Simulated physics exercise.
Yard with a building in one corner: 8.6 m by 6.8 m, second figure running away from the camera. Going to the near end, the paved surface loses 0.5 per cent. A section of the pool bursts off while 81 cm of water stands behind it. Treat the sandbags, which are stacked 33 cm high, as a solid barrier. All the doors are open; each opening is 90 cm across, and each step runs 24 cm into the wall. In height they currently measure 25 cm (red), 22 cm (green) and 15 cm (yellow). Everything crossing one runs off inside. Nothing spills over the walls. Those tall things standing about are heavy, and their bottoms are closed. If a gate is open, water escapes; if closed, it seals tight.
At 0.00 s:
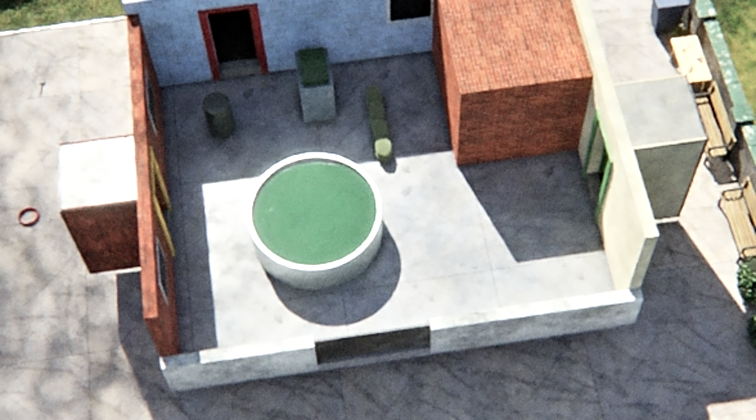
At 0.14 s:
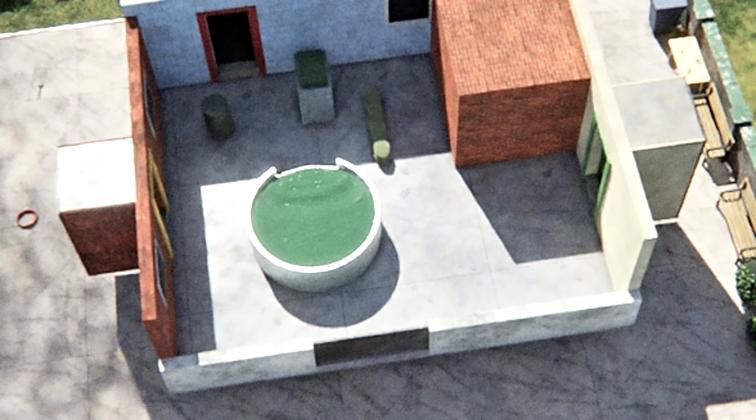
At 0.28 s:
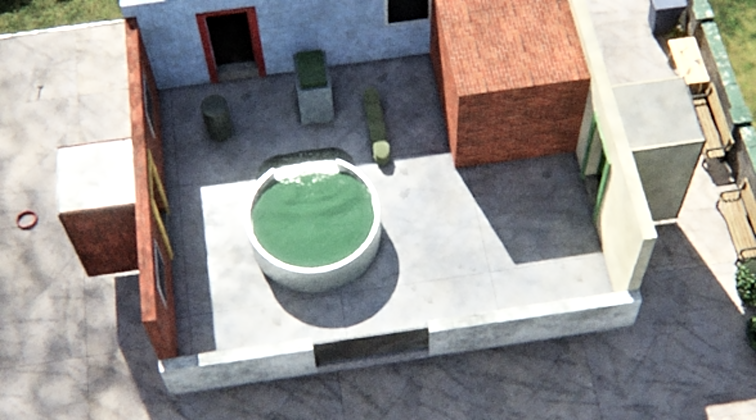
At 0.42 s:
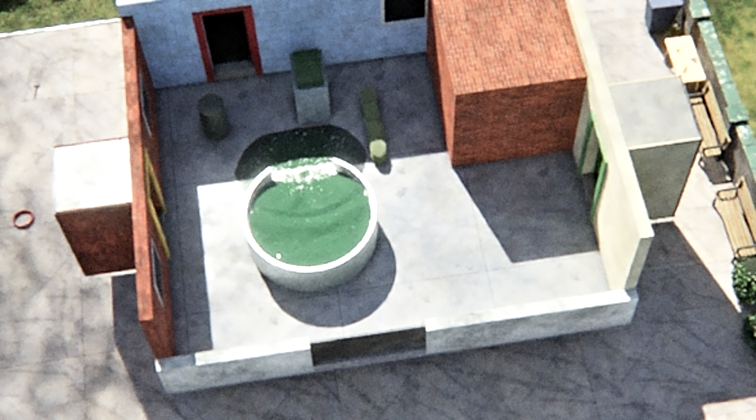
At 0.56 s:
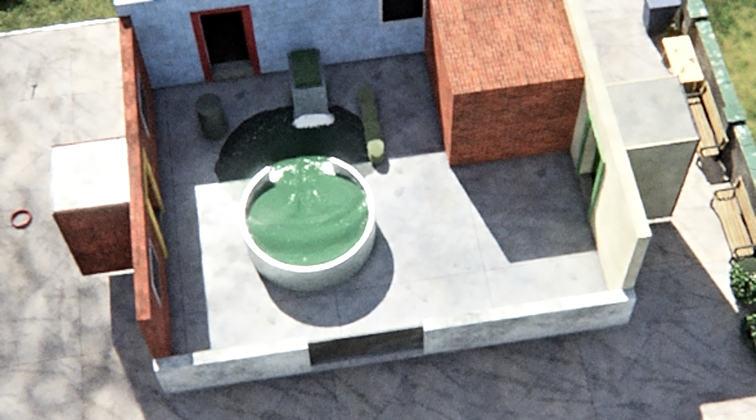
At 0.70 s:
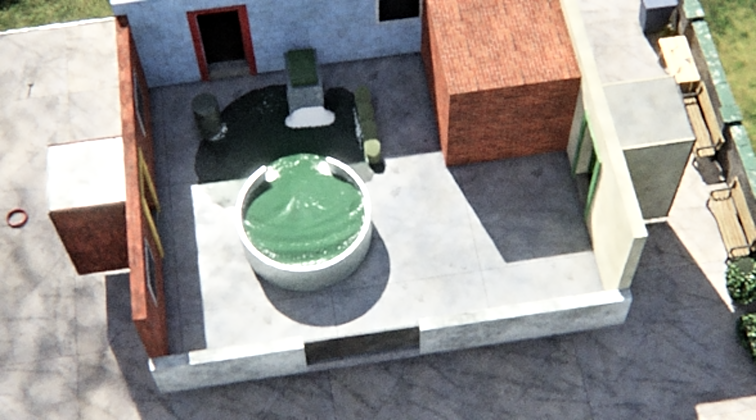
In a walled yard, a round pool's far side opens and green water spreads behind it.
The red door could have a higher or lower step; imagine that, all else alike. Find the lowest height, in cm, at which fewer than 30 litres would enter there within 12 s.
I would say 31 cm.
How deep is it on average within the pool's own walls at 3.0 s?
Around 34 cm on average.
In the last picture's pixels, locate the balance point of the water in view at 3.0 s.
At about (288, 168).
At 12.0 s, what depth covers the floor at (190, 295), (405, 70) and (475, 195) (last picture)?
Some 11, 7 and 4 cm.
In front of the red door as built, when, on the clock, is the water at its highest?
2.0 s.
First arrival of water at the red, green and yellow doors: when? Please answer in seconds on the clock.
The flood shows up at red at 0.9 s, at green at 9.0 s, and at yellow at 2.6 s.
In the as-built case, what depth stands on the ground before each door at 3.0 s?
In cm - red: 30, green: 0, yellow: 2.
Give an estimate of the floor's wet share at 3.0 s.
About 35 per cent.
After 1.4 s water covers 20 % of the floor, deepest (51 cm) near (306, 126); 35 cm at the red door, 1 litre in over its 25 cm step.
After 3.0 s water covers 35 % of the floor, deepest (42 cm) near (150, 99); 30 cm at the red door, 77 litres in over its 25 cm step.
After 12.0 s water covers 95 % of the floor, deepest (20 cm) near (595, 311); 7 cm at the red door, 86 litres in over its 25 cm step.
At the red door as built, the water arrived by 0.9 s and peaked near 39 cm at 2.0 s.
With a step of 25 cm, 87 litres would have come in within the 12 s; with 33.5 cm, 18 litres. So under 30 litres takes about 31 cm.
